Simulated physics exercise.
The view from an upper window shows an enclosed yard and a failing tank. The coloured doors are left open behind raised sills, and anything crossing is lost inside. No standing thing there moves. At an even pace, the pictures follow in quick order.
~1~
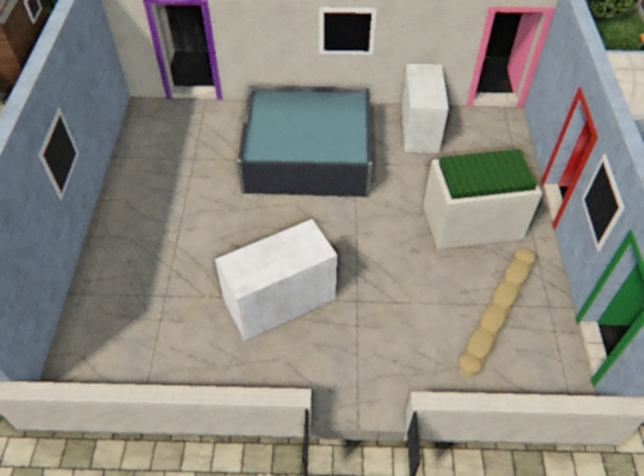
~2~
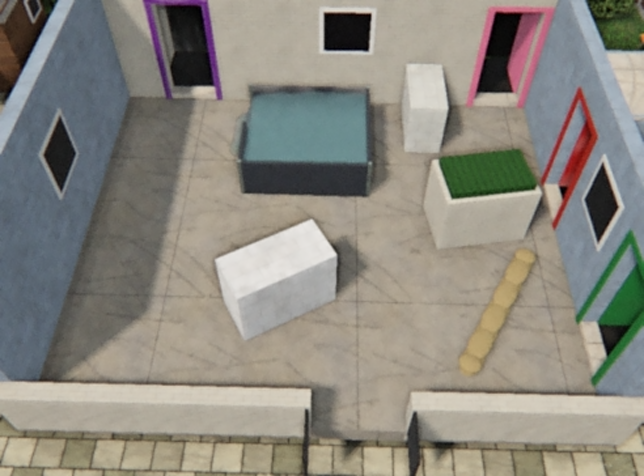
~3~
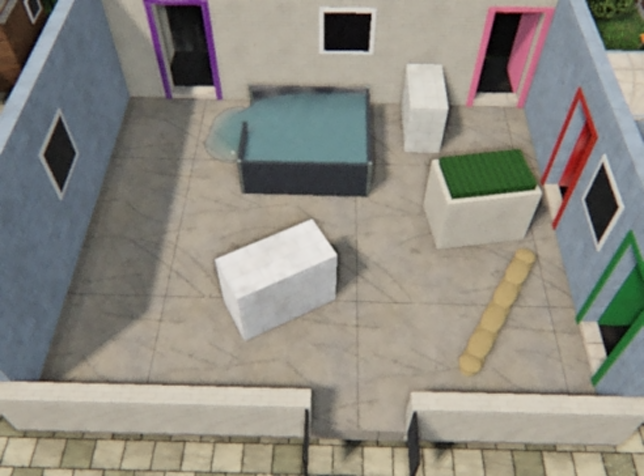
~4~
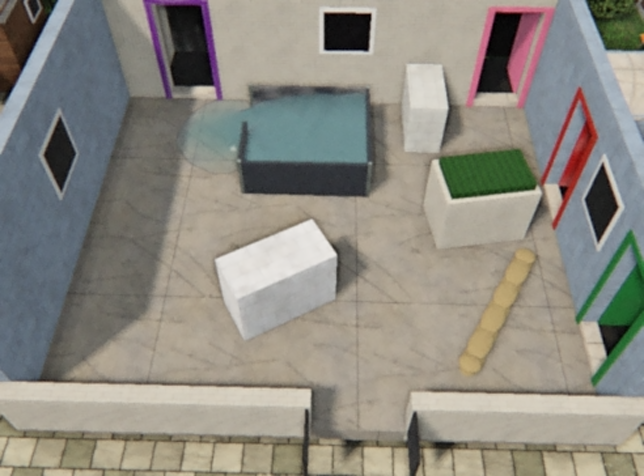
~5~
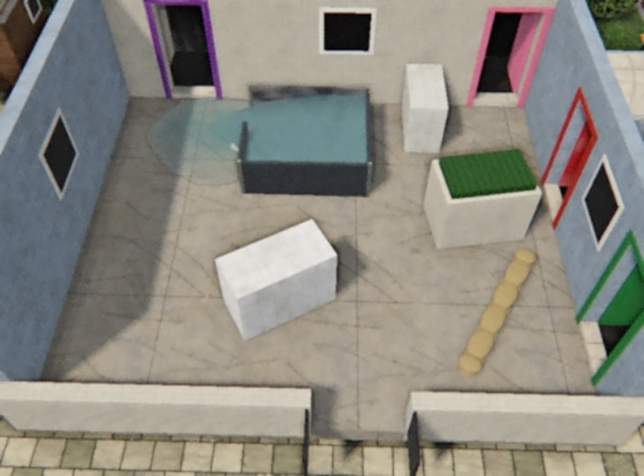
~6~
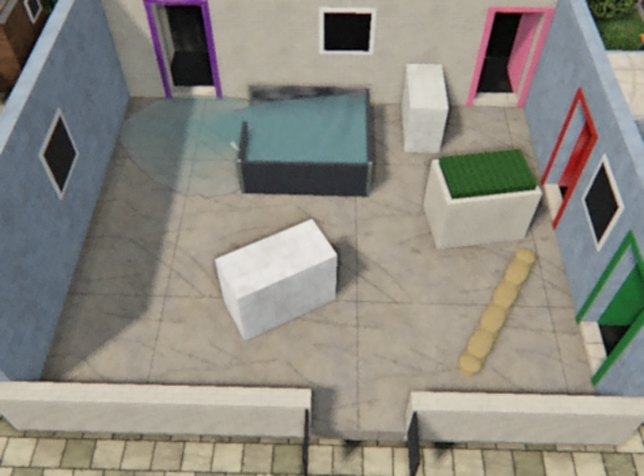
Water in the dark tank by the back wall broke out through its left side, poured onto the paved yard, and spread leftward in a thin, widening sheet past the purple doorway.
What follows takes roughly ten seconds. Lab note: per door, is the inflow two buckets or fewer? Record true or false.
Green door true; pink door true; red door true; purple door false.
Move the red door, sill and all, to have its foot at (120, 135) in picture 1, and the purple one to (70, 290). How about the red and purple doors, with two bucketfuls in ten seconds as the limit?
What you'd see: The red door tops the limit and the purple door stays within the limit.
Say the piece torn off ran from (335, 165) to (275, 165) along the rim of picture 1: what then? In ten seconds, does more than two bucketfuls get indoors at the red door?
At the red door, the inflow misses the threshold.
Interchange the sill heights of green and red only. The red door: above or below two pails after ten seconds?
I'd say the red door remains within the limit this time.
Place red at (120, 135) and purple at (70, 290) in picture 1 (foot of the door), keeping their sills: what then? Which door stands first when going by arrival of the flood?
The one in red.
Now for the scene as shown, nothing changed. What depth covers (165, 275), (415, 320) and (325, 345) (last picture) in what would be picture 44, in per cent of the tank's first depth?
Respectively 6, 2 and 6 per cent.
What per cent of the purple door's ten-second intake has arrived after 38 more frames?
My estimate: Close to 95 per cent.
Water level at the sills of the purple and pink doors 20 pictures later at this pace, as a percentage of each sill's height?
In order: Roughly 200 % and 0 %.
A moment on, water covers 15 % of the floor; the green door not reached, the pink door not reached, the red door not reached, the purple door under two buckets in.
Next, water covers 20 % of the floor; the green door not reached, the pink door not reached, the red door not reached, the purple door over two buckets in.
Then, water covers 35 % of the floor; the green door not reached, the pink door not reached, the red door not reached, the purple door far over two buckets in.
Later, water covers 60 % of the floor; the green door not reached, the pink door not reached, the red door not reached, the purple door far over two buckets in.
In the end, water covers 85 % of the floor; the green door wet at the sill, nothing in, the pink door wet at the sill, nothing in, the red door wet at the sill, nothing in, the purple door far over two buckets in.
